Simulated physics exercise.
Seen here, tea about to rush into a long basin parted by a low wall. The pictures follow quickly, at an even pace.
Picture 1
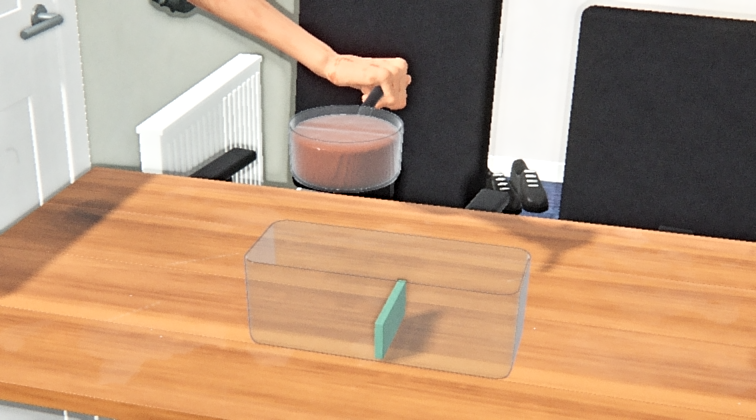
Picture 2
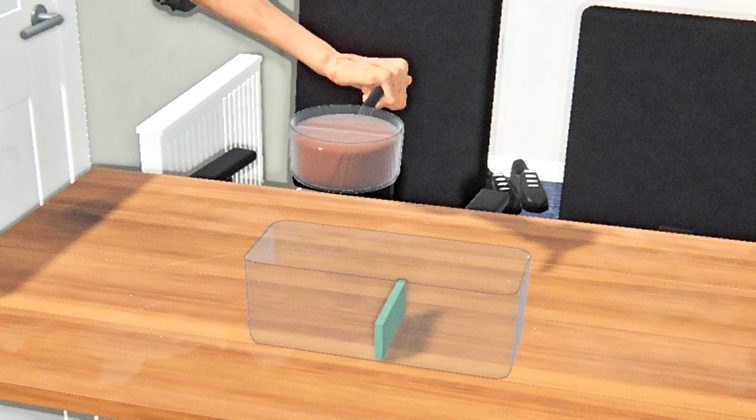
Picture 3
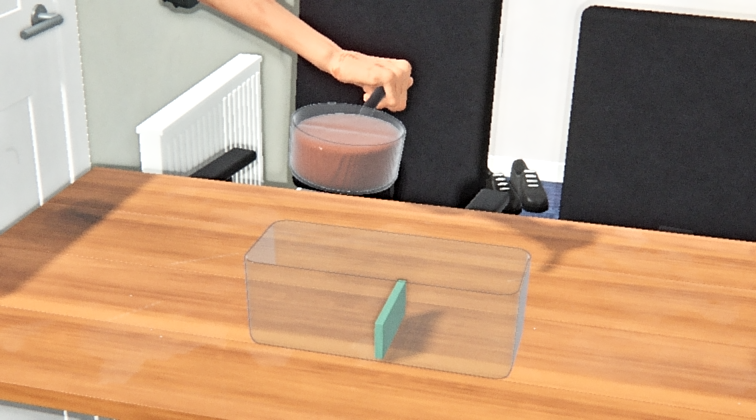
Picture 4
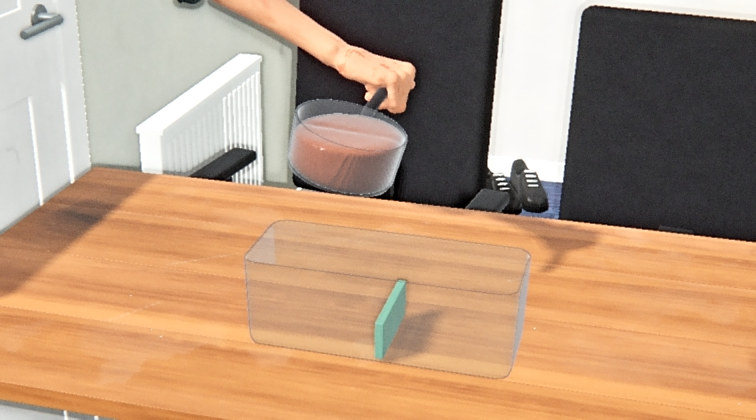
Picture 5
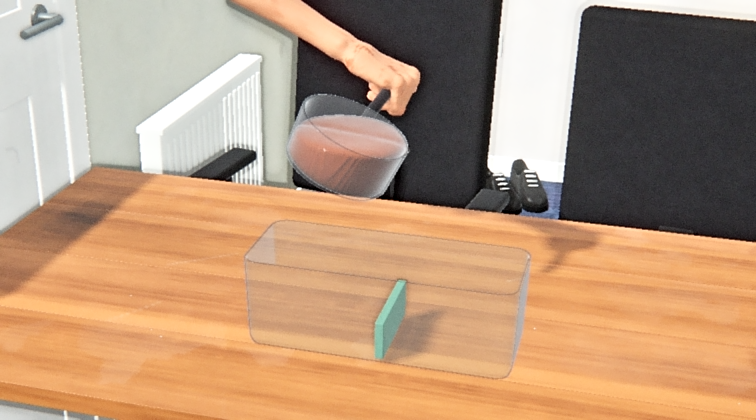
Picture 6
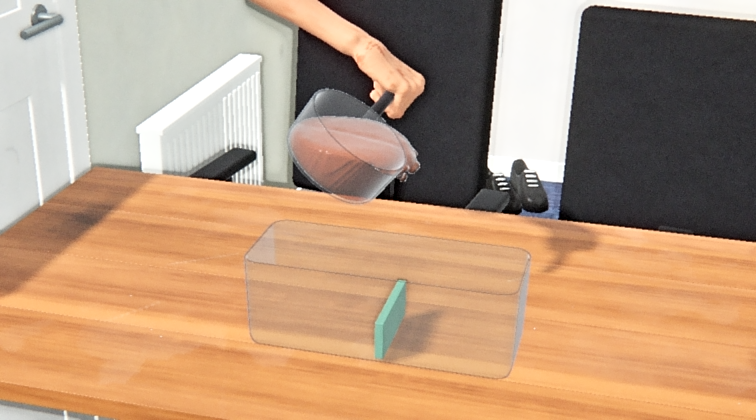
A hand tilts a clear pot of reddish-brown liquid rightward until some crosses its edge.
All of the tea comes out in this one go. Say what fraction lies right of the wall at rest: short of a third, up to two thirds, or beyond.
The share right of the wall is more than two thirds.
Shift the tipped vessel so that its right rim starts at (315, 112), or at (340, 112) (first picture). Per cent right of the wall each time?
In turn 10 and 35 in a hundred.
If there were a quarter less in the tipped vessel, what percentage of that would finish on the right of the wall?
About 75 per cent.
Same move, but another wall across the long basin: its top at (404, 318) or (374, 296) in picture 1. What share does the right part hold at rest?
In turn 60 and 95 in a hundred.
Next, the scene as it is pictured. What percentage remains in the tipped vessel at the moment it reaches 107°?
It comes to 15 per cent or so.
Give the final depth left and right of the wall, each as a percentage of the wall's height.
Near 10 on the left, 60 on the right.
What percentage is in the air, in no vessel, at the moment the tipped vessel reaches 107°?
Some 40 per cent.
A moment on, the tilt is 107° and 13 per cent is still to pour, 0 is left of the wall and 50 right of it.
Next, the tilt is 120° and 1 per cent is still to pour, 12 is left of the wall and 79 right of it.
Then the tilt is 120° and 0 per cent is still to pour, 17 is left of the wall and 82 right of it.
Later the tilt is 120° and 0 per cent is still to pour, 17 is left of the wall and 82 right of it.
In the end 17 per cent lies left of the wall, 82 right of it and 1 outside.
